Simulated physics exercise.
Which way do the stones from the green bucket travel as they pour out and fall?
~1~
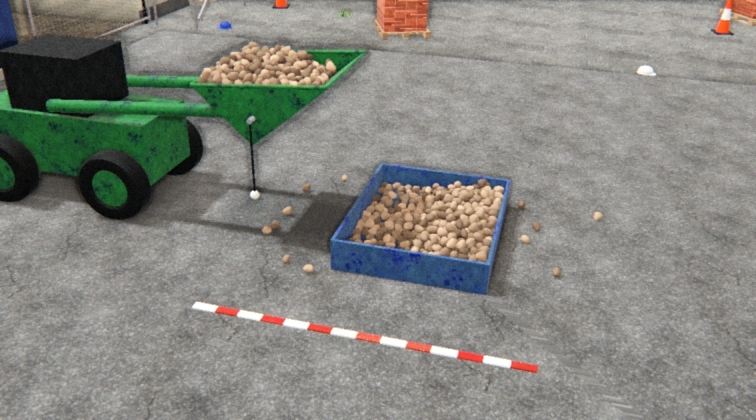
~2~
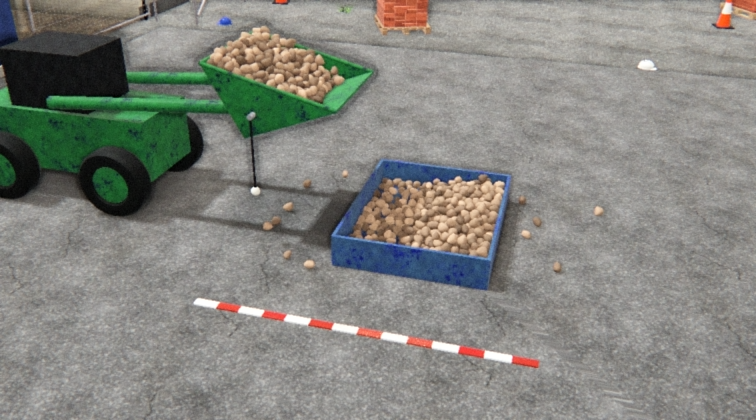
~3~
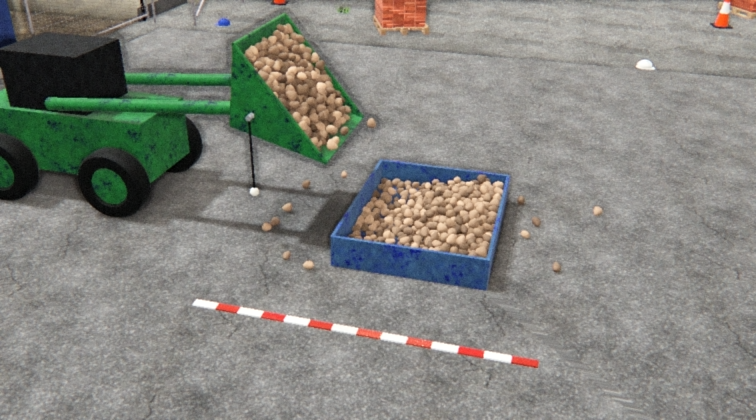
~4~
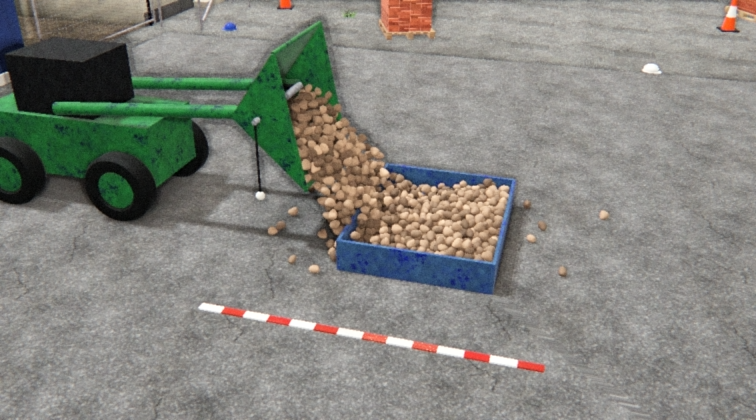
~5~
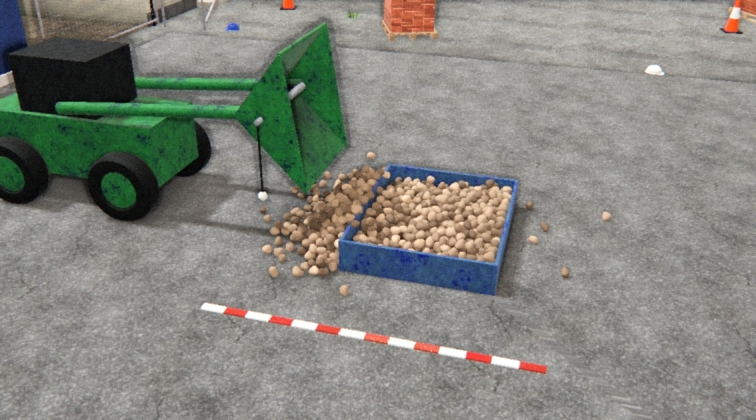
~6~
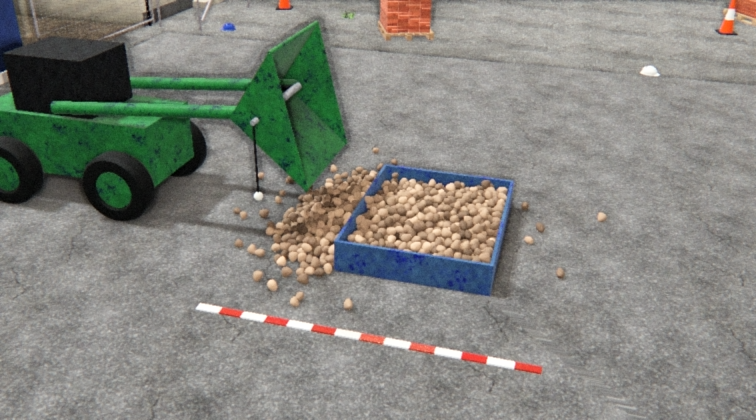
They move to the right as they fall, toward the blue bin.
